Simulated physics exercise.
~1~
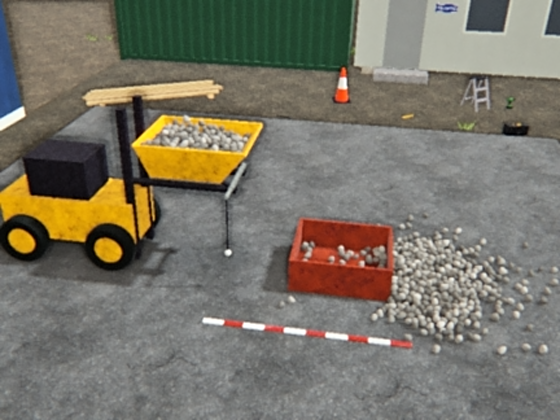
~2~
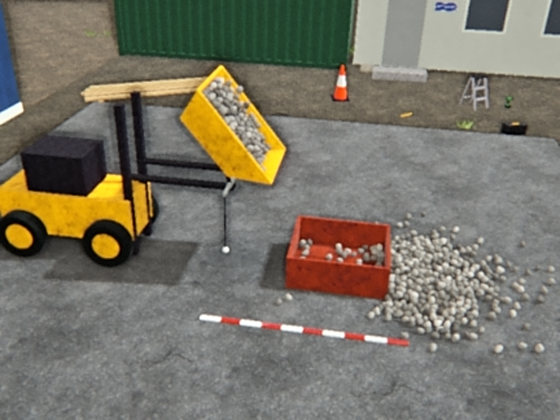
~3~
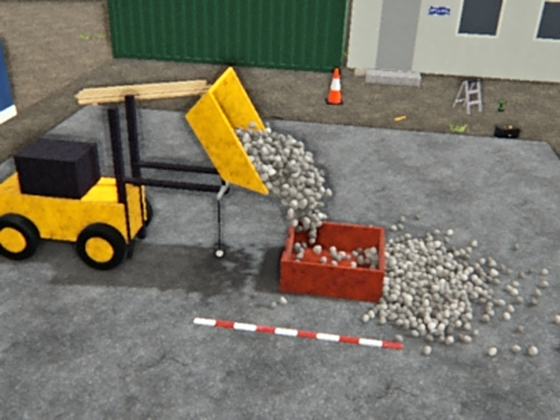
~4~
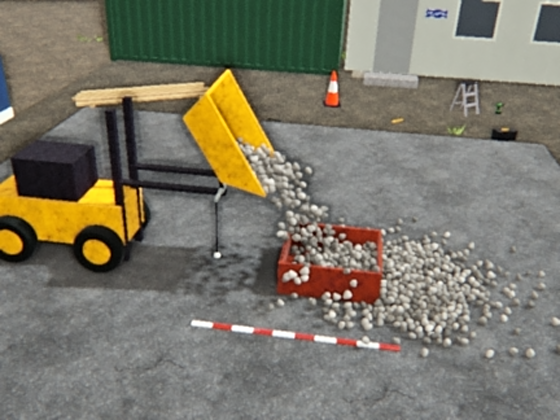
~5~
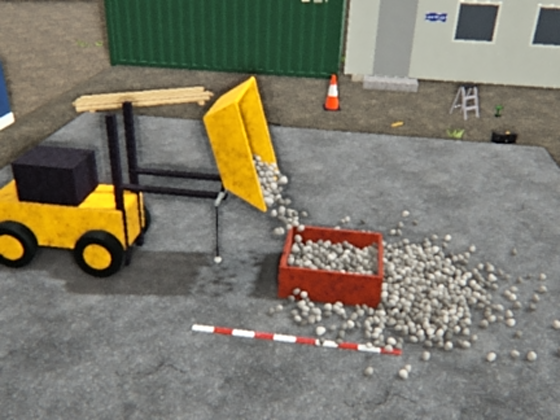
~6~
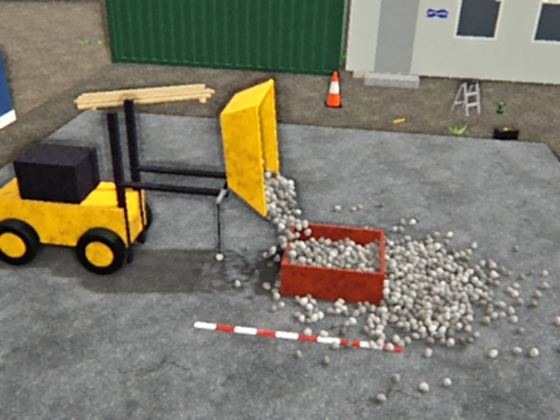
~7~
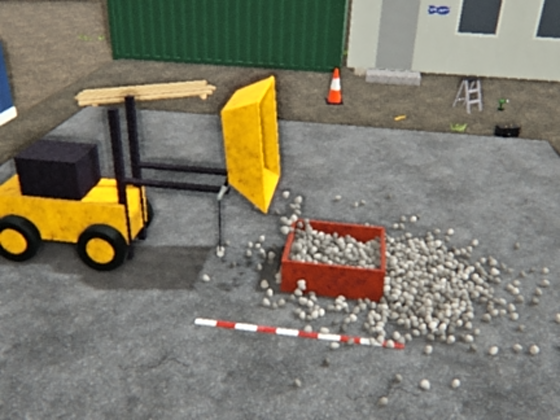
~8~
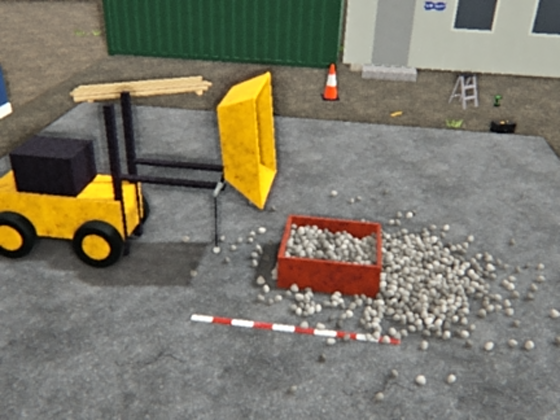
The footage shows a yellow forklift tilting its raised yellow skip and pouring grey stones toward a red bin beside an earlier spilled heap, then tipping steeper until the skip is empty, leaving the bin mostly filled and some stones scattered around it on the ground.
